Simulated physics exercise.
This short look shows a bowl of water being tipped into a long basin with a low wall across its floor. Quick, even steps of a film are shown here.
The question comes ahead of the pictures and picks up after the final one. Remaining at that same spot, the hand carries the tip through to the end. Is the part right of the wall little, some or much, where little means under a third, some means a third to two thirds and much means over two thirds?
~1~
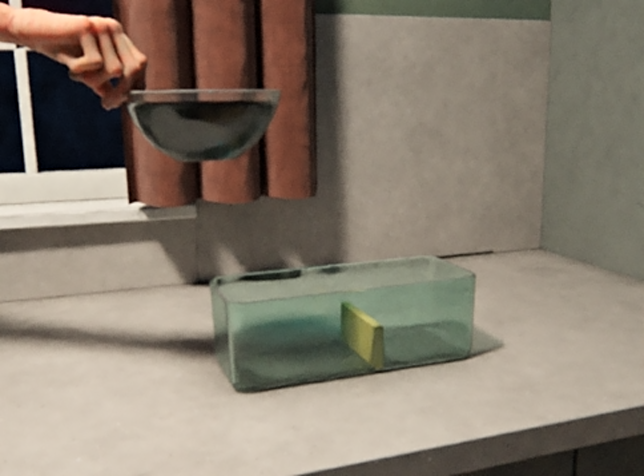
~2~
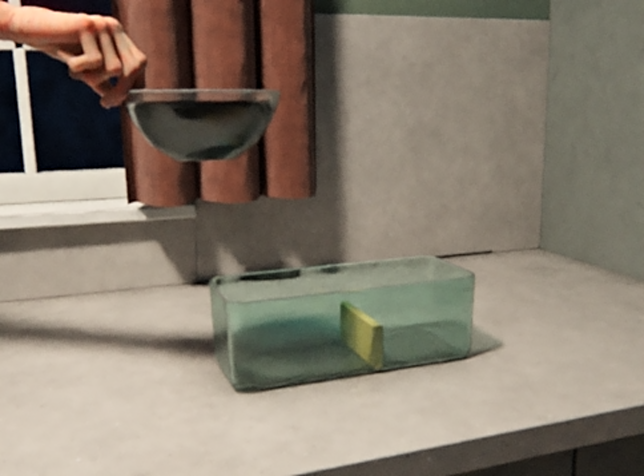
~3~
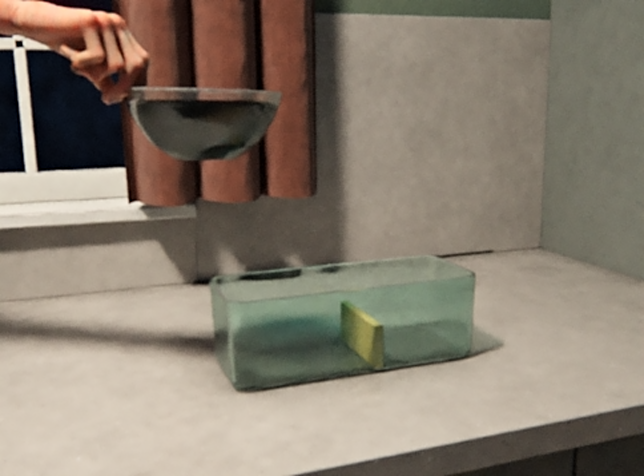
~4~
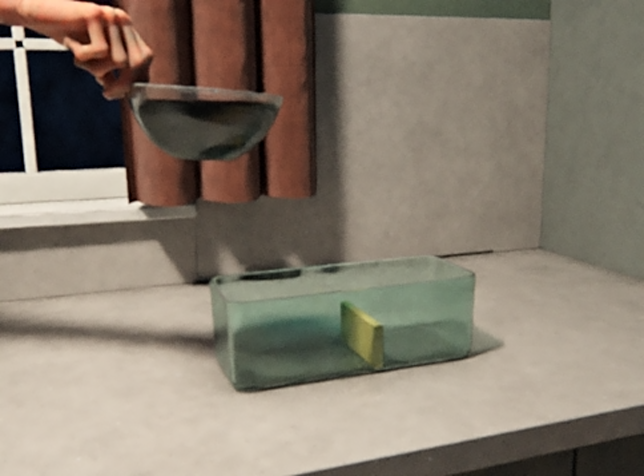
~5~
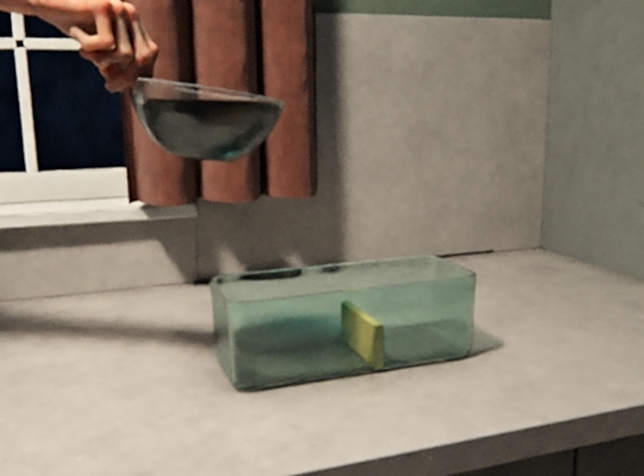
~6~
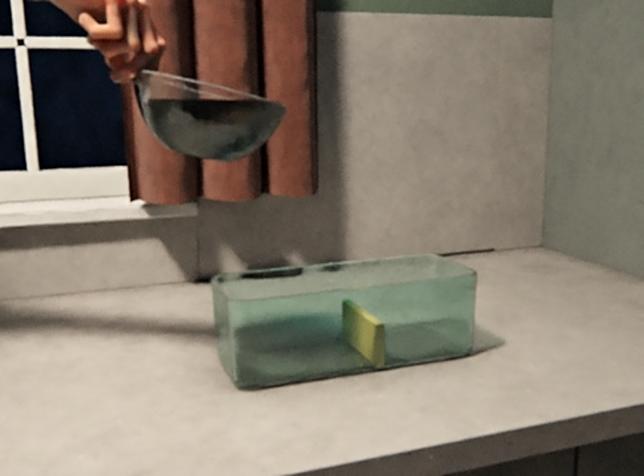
Little.
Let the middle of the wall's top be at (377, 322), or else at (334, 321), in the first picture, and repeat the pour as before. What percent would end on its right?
10 % then 60 %, approximately.
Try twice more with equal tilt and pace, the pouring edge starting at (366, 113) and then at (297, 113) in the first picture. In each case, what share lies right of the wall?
In turn 80 and 45 in a hundred.
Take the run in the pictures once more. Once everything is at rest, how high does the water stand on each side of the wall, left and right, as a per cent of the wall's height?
On the left it is 60 per cent, on the right 20.
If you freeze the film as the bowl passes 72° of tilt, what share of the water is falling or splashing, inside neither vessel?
About 45 per cent.
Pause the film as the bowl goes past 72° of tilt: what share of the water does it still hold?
Around 25 in a hundred has not poured out yet.
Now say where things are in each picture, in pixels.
It leans 0°; its right rim is at (277, 93); the water meets the walls at (129, 104) and (272, 102); the long basin's rim runs from (218, 292) to (455, 267); the wall's top is at (360, 314), in the first frame.
It leans 1°; its right rim is at (276, 94); the water meets the walls at (127, 103) and (271, 102), in the second frame.
It leans 2°; its right rim is at (278, 95); the water meets the walls at (129, 102) and (273, 103), in the third frame.
It leans 5°; its right rim is at (279, 100); the water meets the walls at (132, 101) and (274, 104), in the fourth frame.
It leans 10°; its right rim is at (281, 105); the water meets the walls at (135, 101) and (277, 104), in the fifth frame.
It leans 15°; its right rim is at (283, 111); the water meets the walls at (140, 102) and (281, 107); 2 per cent is over the edge, in the sixth frame.
A moment on, the bowl is tipped part way and 24 per cent is still to pour, 19 is left of the wall and 11 right of it.
Next, the bowl is tipped right over and 0 per cent is still to pour, 71 is left of the wall and 17 right of it.
Then the bowl is tipped right over and 0 per cent is still to pour, 72 is left of the wall and 18 right of it.
Later the bowl is tipped right over and 0 per cent is still to pour, 72 is left of the wall and 18 right of it.
Finally, 72 per cent lies left of the wall, 18 right of it and 10 outside.
